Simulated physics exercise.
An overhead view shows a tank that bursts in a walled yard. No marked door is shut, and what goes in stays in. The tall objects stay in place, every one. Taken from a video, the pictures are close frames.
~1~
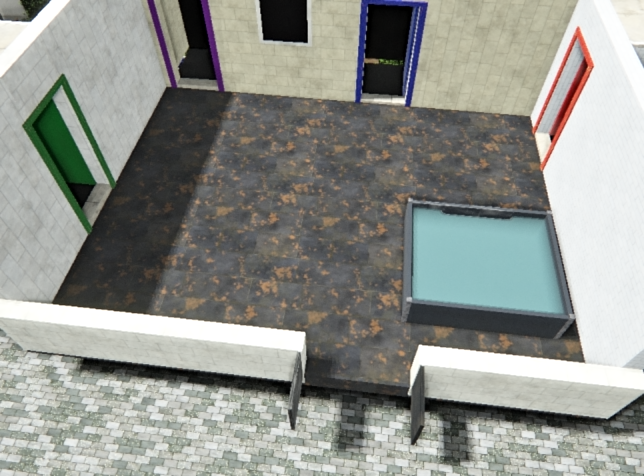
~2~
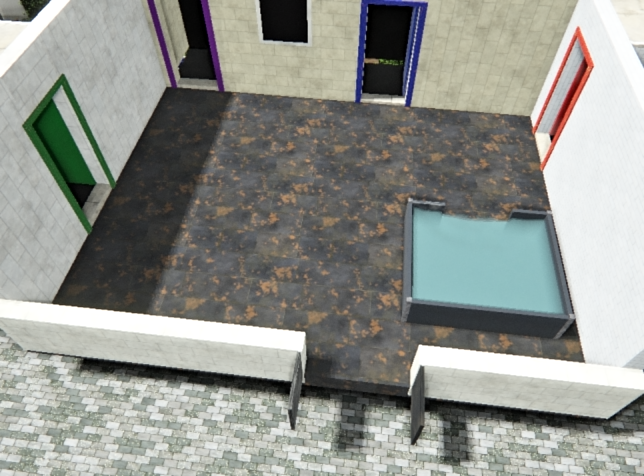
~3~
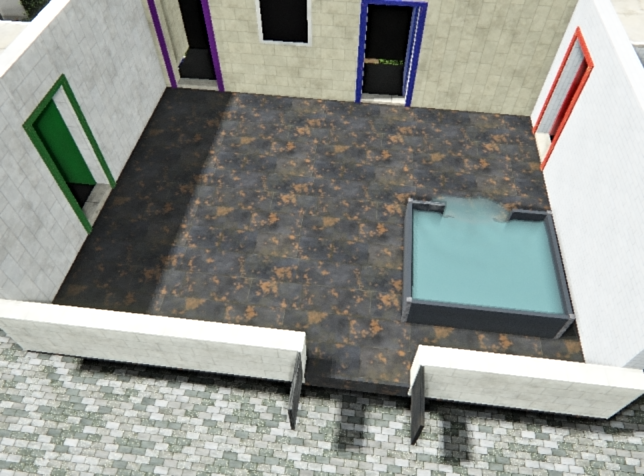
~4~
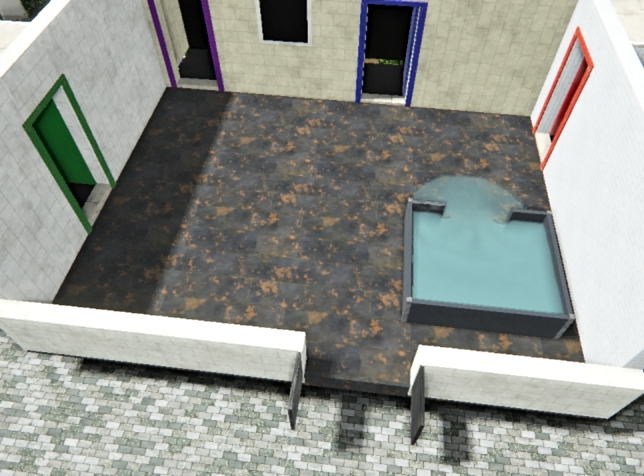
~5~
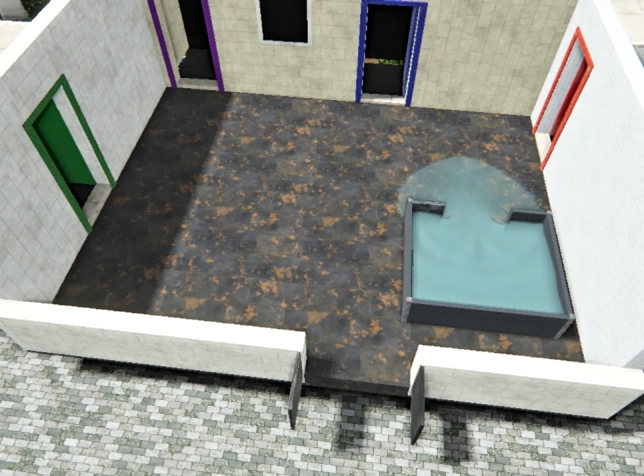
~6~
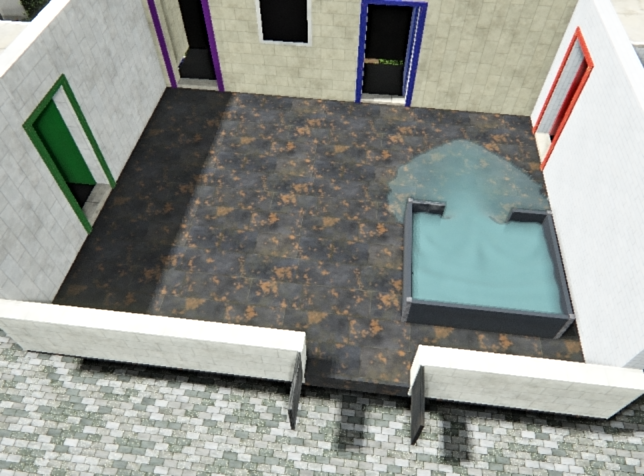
Water burst through a gap that opened in the far side of a still, full tank in a walled yard, then fanned out across the dark floor toward the back wall.
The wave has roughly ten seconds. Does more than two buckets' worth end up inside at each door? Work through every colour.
In order: The blue door will top two buckets. The red door will top two buckets. The green door will not top two buckets. The purple door will not top two buckets.
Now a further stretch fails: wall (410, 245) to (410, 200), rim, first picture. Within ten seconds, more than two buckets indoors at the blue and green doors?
Note - blue door: Short of the mark, green door: Short of the mark.
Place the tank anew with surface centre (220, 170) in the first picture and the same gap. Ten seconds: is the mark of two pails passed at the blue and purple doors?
Well, the blue admits less and the purple admits more.
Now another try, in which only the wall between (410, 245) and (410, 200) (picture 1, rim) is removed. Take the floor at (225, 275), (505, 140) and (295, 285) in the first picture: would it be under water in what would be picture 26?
In the order you gave them, I get drenched, still bare, drenched.
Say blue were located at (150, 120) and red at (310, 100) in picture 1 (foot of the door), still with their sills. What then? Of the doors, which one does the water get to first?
It's the red door.
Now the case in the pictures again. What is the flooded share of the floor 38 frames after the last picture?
About 50 per cent.
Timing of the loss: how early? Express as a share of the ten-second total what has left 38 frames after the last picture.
My figure is about 75 in a hundred.
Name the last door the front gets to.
Looks like the one in green.
A moment on, water covers 20 % of the floor; the blue door not reached, the red door wet at the sill, nothing in, the green door not reached, the purple door not reached.
Next, water covers 25 % of the floor; the blue door under two buckets in, the red door under two buckets in, the green door not reached, the purple door not reached.
Then, water covers 30 % of the floor; the blue door over two buckets in, the red door over two buckets in, the green door not reached, the purple door not reached.
Later, water covers 50 % of the floor; the blue door over two buckets in, the red door far over two buckets in, the green door not reached, the purple door wet at the sill, nothing in.
In the end, water covers 80 % of the floor; the blue door over two buckets in, the red door far over two buckets in, the green door wet at the sill, nothing in, the purple door wet at the sill, nothing in.
